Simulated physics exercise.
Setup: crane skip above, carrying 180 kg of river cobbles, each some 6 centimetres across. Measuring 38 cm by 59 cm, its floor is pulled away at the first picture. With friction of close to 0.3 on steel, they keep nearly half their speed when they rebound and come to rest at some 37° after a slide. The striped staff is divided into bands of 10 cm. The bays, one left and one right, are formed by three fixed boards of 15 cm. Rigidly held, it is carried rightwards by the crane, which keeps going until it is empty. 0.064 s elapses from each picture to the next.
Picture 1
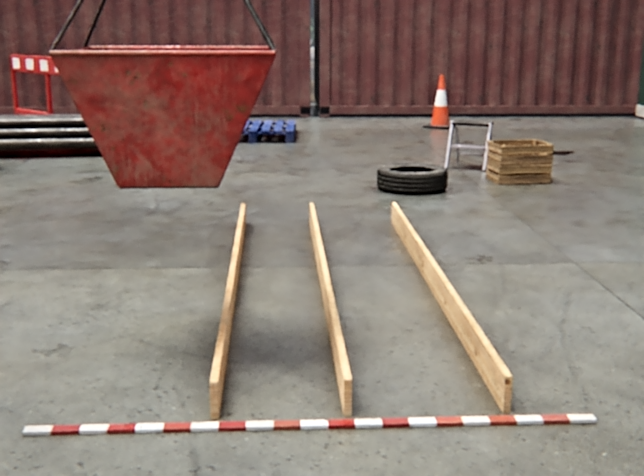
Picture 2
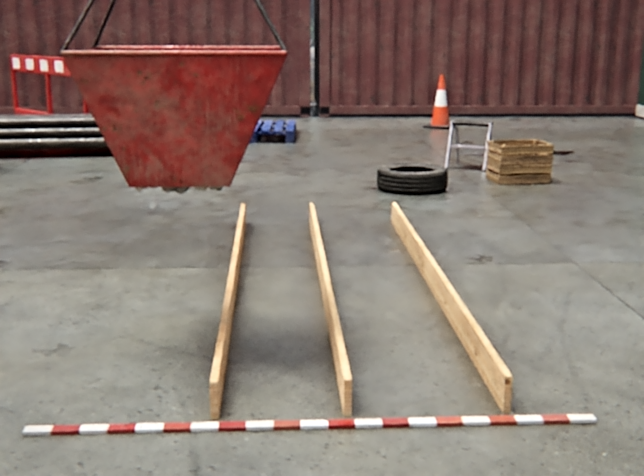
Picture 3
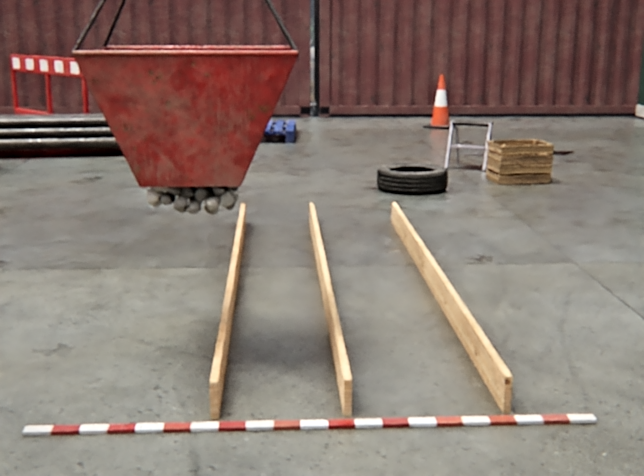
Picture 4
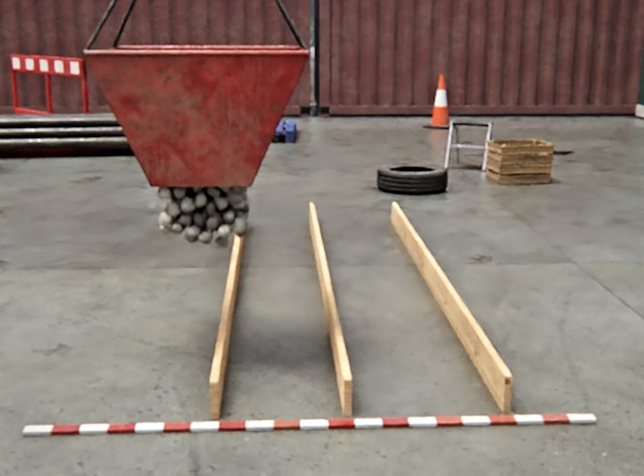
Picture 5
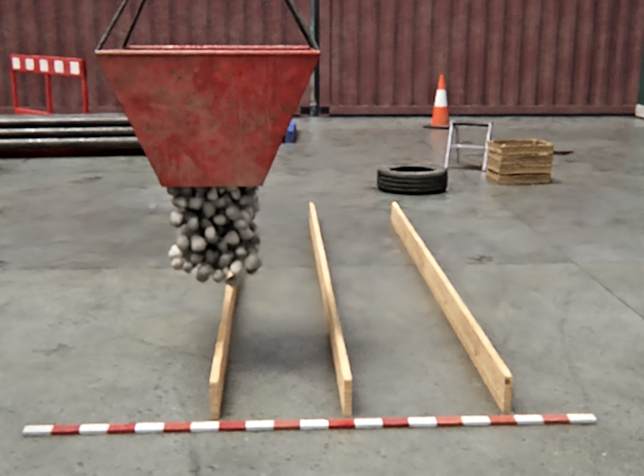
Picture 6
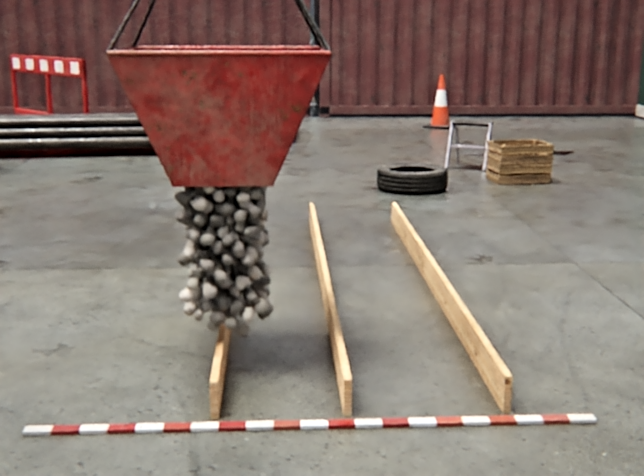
A large red skip hangs from dark cables at the upper left of a grey concrete yard, seen from slightly above before a dark red corrugated wall. Three wooden boards stand on edge behind a red-and-white striped staff, with a tyre, crate and orange cone beyond. The skip glides rightwards while grey cobbles emerge from its bottom and pour down in a lengthening stream over the left board.
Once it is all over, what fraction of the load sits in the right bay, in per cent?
I would say 6 percent.
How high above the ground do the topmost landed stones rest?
I'd put it at close to 26 cm off the ground.
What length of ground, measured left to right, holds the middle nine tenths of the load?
Width: Near 90 cm.
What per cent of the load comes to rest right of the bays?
Around 0 percent, give or take.
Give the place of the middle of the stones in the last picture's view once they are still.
They settle centred roughly at (279, 344).
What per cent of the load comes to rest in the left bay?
80 %.
Then, 0.4 s after the last picture, 0 % in the crane skip, 13 % falling or lying left of the bays, 86 % falling or lying in the left bay, 1 % falling or lying in the right bay; the stones farthest right are at (363, 328).
Then, 0.8 s after the last picture, 0 % in the crane skip, 14 % falling or lying left of the bays, 80 % falling or lying in the left bay, 6 % falling or lying in the right bay; the stones farthest right are at (462, 361).
Then, 1.4 s after the last picture, 0 % in the crane skip, 14 % falling or lying left of the bays, 80 % falling or lying in the left bay, 6 % falling or lying in the right bay; the stones farthest right are at (463, 357).
Then, 2.3 s after the last picture, 0 % in the crane skip, 14 % falling or lying left of the bays, 80 % falling or lying in the left bay, 6 % falling or lying in the right bay; the stones farthest right are at (463, 357).
Then, 4.2 s after the last picture, 0 % in the crane skip, 14 % left of the bays, 80 % in the left bay, 6 % in the right bay; the stones farthest right are at (463, 357).
